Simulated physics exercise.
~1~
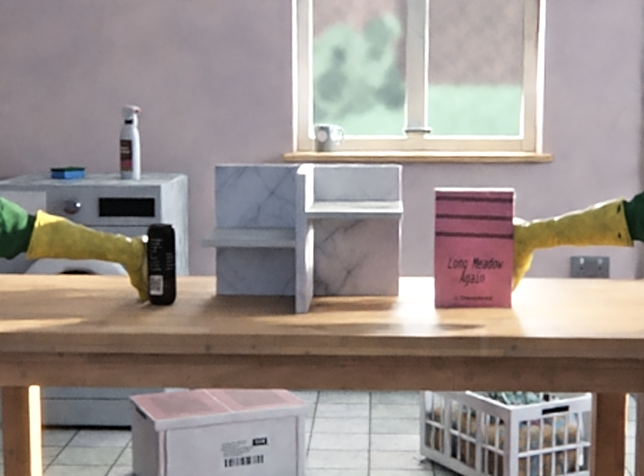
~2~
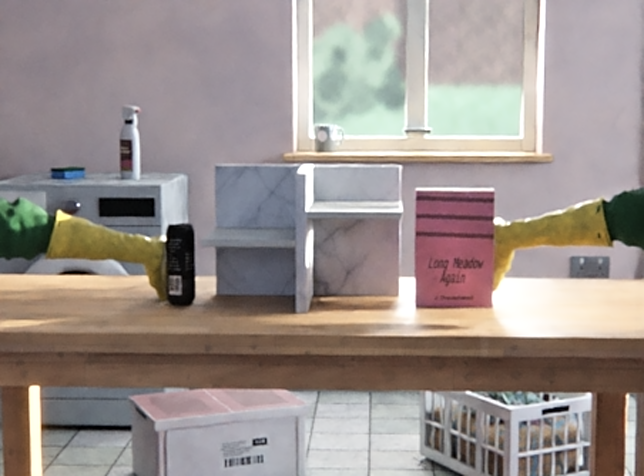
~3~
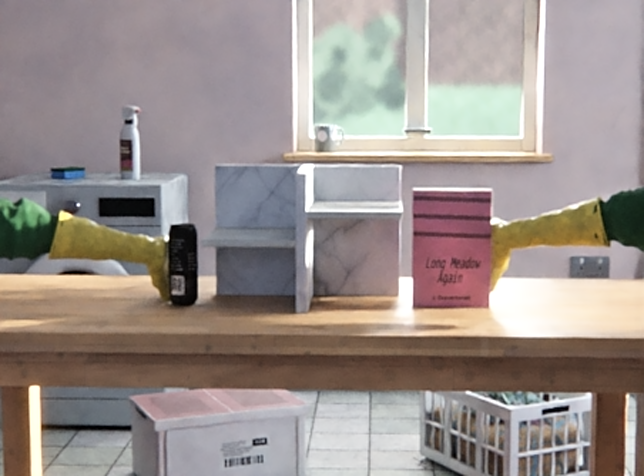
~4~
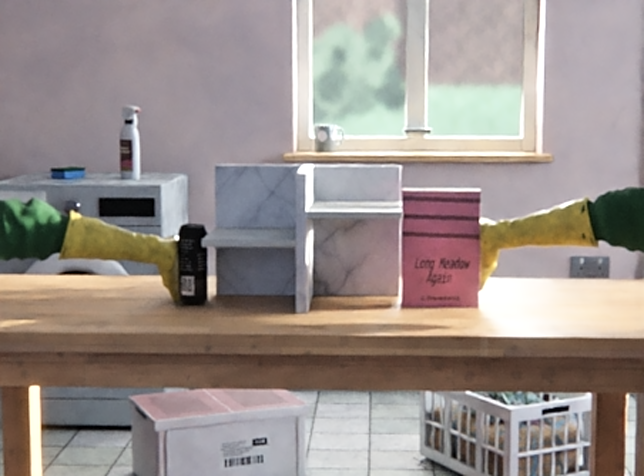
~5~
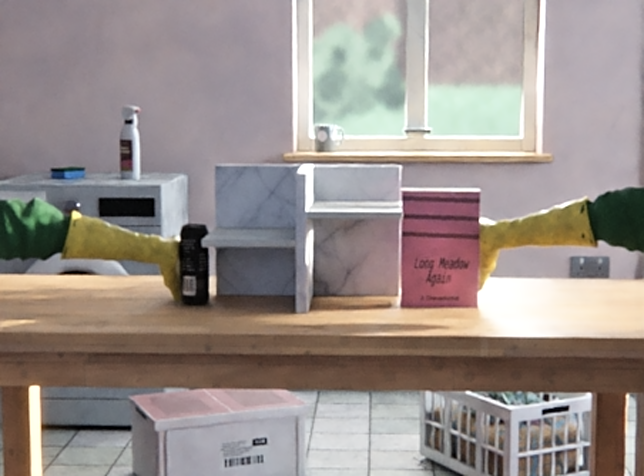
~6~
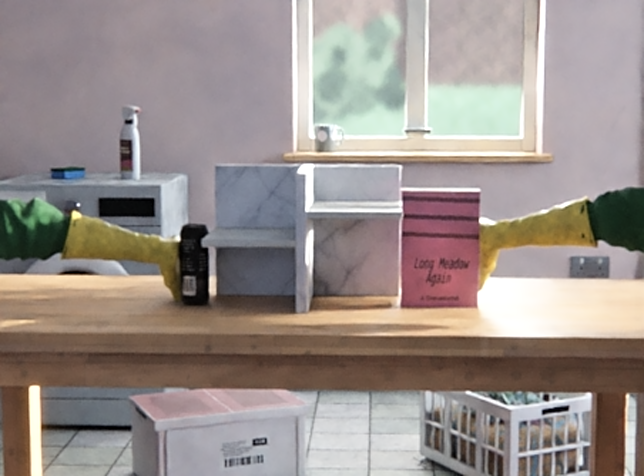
Utility room table, two gloved hands sliding a black can and pink book inward, both stopping at the edges of marbled shelves.
